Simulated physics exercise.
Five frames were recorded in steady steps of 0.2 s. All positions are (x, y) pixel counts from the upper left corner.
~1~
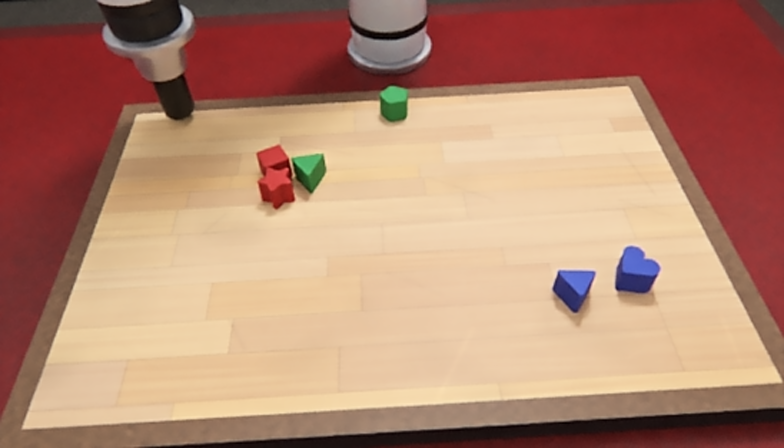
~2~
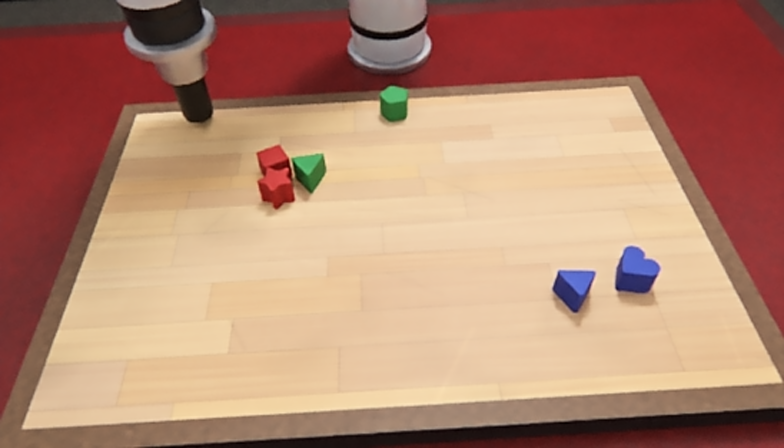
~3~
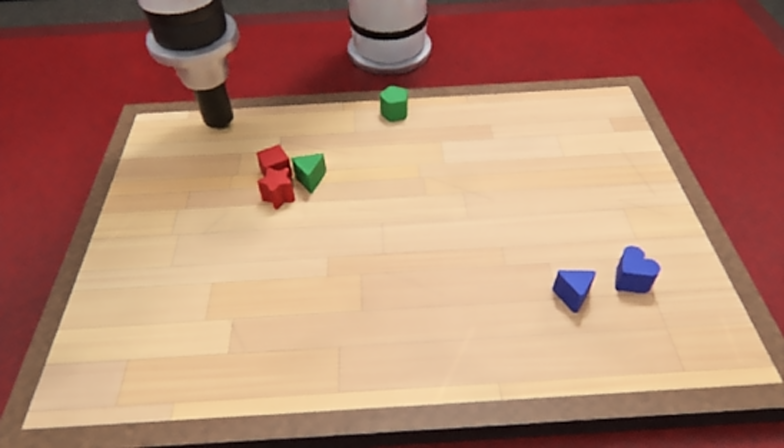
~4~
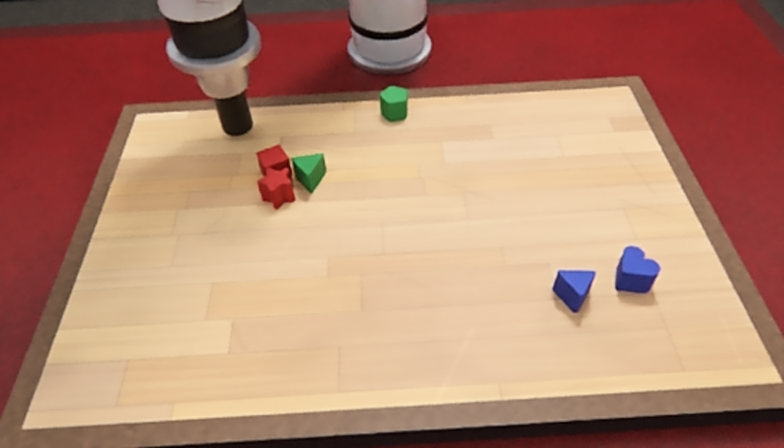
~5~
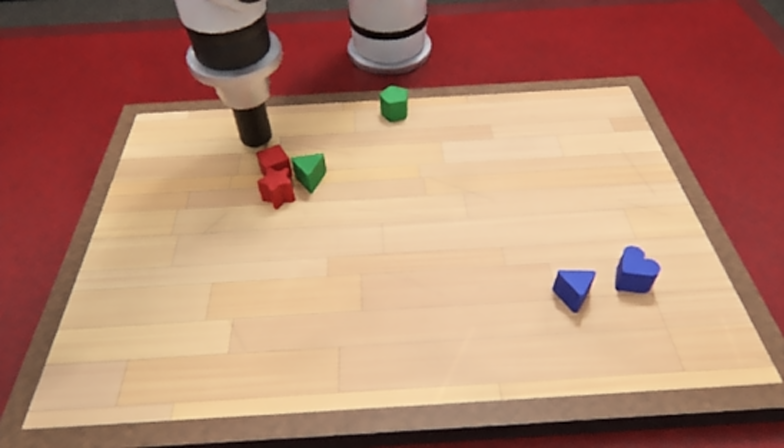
On a light wooden board over a red surface, red, green and blue blocks sit still while a robot arm's dark rod hovers near the upper left corner. The rod moves steadily right and slightly toward the viewer, ending just beside the red four-sided block, above the red star; no block moves.
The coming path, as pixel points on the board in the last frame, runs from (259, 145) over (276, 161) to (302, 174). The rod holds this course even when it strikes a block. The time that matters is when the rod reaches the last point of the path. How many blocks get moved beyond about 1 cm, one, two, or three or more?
Counting only shifts above 1 cm, I get three or more blocks.
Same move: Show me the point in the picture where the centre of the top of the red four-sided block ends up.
I predict (284, 175).
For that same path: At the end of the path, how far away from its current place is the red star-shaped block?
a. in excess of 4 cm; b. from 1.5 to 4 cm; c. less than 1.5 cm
b: From 1.5 to 4 cm.
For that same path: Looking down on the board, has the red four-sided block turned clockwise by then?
In short: Yes.
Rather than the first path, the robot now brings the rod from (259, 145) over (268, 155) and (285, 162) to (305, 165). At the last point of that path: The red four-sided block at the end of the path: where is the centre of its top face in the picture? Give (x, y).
Its top face will be centred at roughly (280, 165).
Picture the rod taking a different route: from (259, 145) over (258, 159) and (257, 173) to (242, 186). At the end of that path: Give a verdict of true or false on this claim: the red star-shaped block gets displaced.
True.
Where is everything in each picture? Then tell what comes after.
The first picture shows rod's lower end (180, 111); red four-sided block (272, 155); red star-shaped block (275, 178); green triangle (308, 162).
The second picture shows rod (199, 114); blocks still.
The third picture shows rod (219, 119); blocks still.
The fourth picture shows rod (238, 127); blocks still.
The fifth picture shows rod (257, 138); red four-sided block (272, 155); red star-shaped block (275, 178); green triangle (308, 162).
The first path, step by step. Halfway along, rod (275, 155); red four-sided block (275, 162), turned 25° clockwise; red star-shaped block (275, 182), turned 10° anticlockwise.
At the end, rod (301, 167); red four-sided block (284, 175), turned 45° clockwise; red star-shaped block (274, 195); green triangle (320, 165), turned 35° anticlockwise.
